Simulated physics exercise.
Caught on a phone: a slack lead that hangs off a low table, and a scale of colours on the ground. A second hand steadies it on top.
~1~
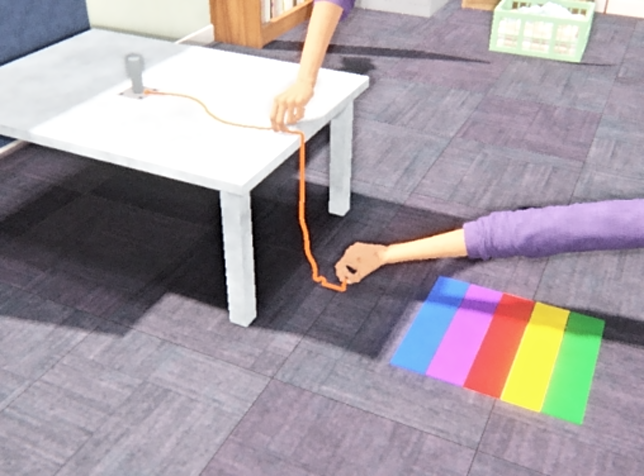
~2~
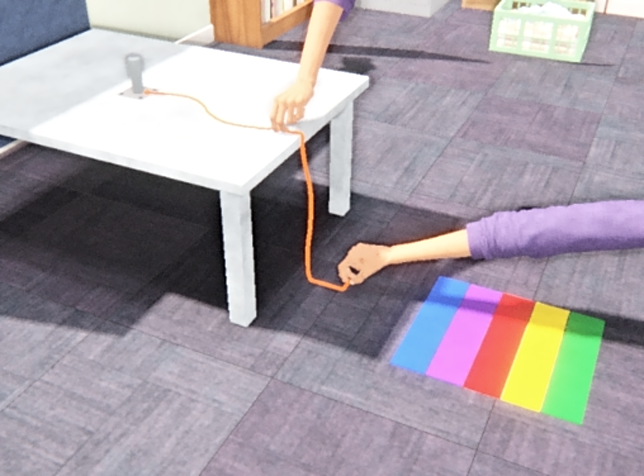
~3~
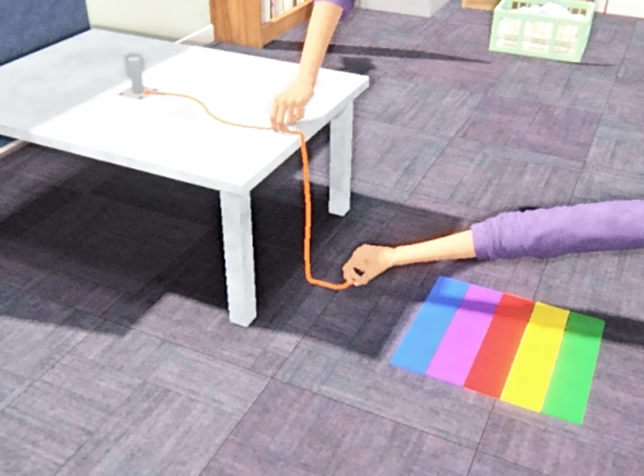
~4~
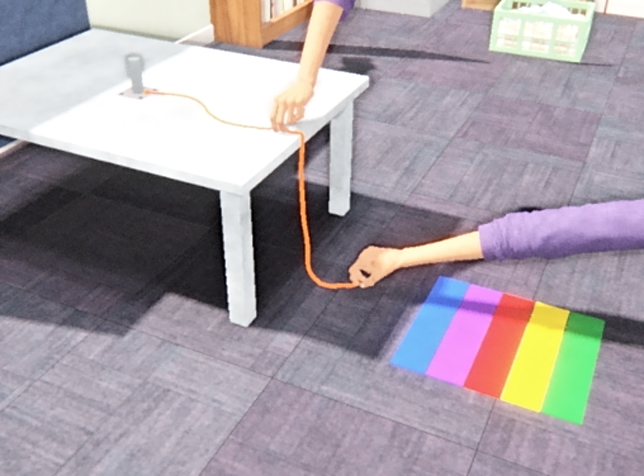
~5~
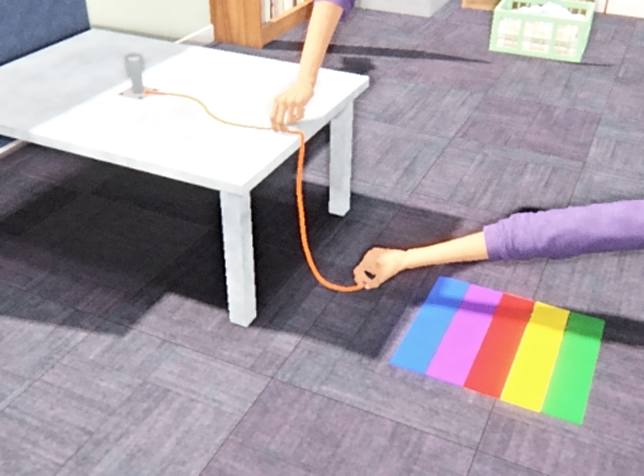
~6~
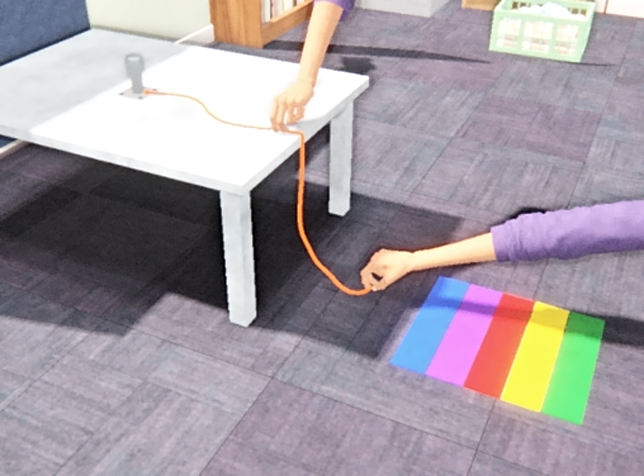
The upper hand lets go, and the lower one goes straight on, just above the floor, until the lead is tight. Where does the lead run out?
It gets as far as the purple strip.
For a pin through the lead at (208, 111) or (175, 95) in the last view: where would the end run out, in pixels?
Try by try, around (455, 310) and (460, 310).
Soon after, end near (395, 293); short of the strips.
After that, end near (439, 306); over blue.
At the stop, end near (466, 314); over purple. The purple one.
